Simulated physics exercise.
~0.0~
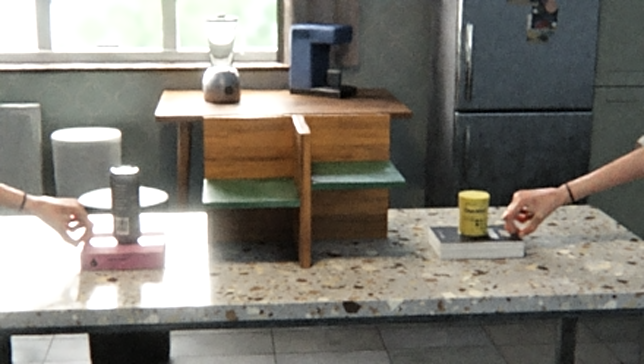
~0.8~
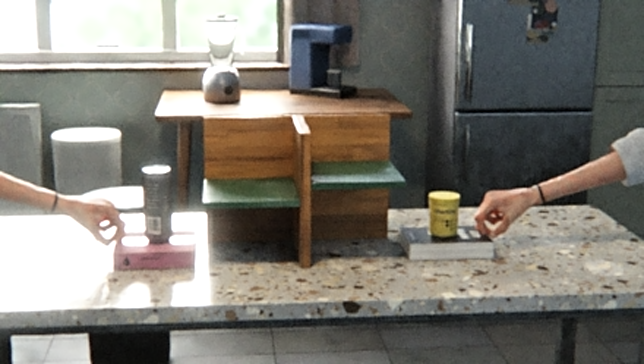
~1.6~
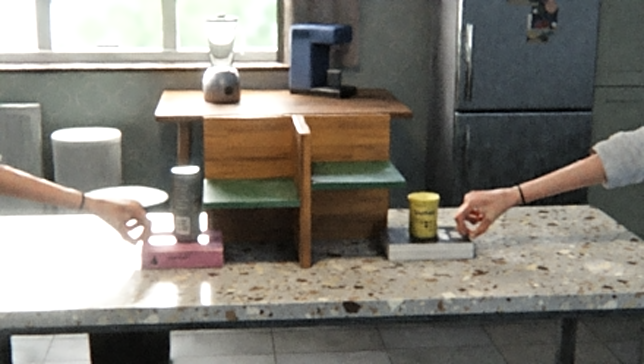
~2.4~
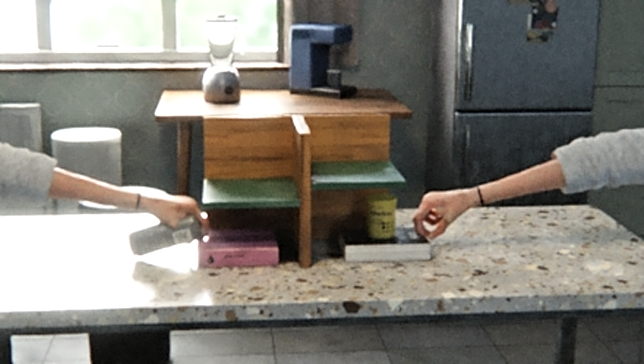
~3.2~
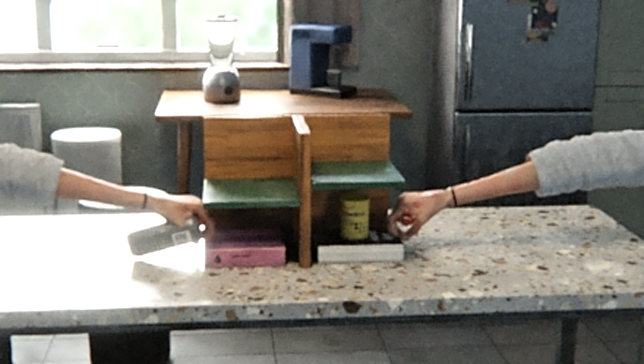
The clip opens on a speckled counter with a wooden rack holding a green shelf on each side, a grey can standing on a pink box at left and a yellow tin on a black book at right. Two hands push the loads steadily inward toward the rack. As the pink box slides under the left shelf, the grey can is knocked back and tips onto its side behind it. Meanwhile, the yellow tin passes beneath the right shelf, still upright. The clip ends with the tin riding untouched on its book and the can lying tipped at the left hand.
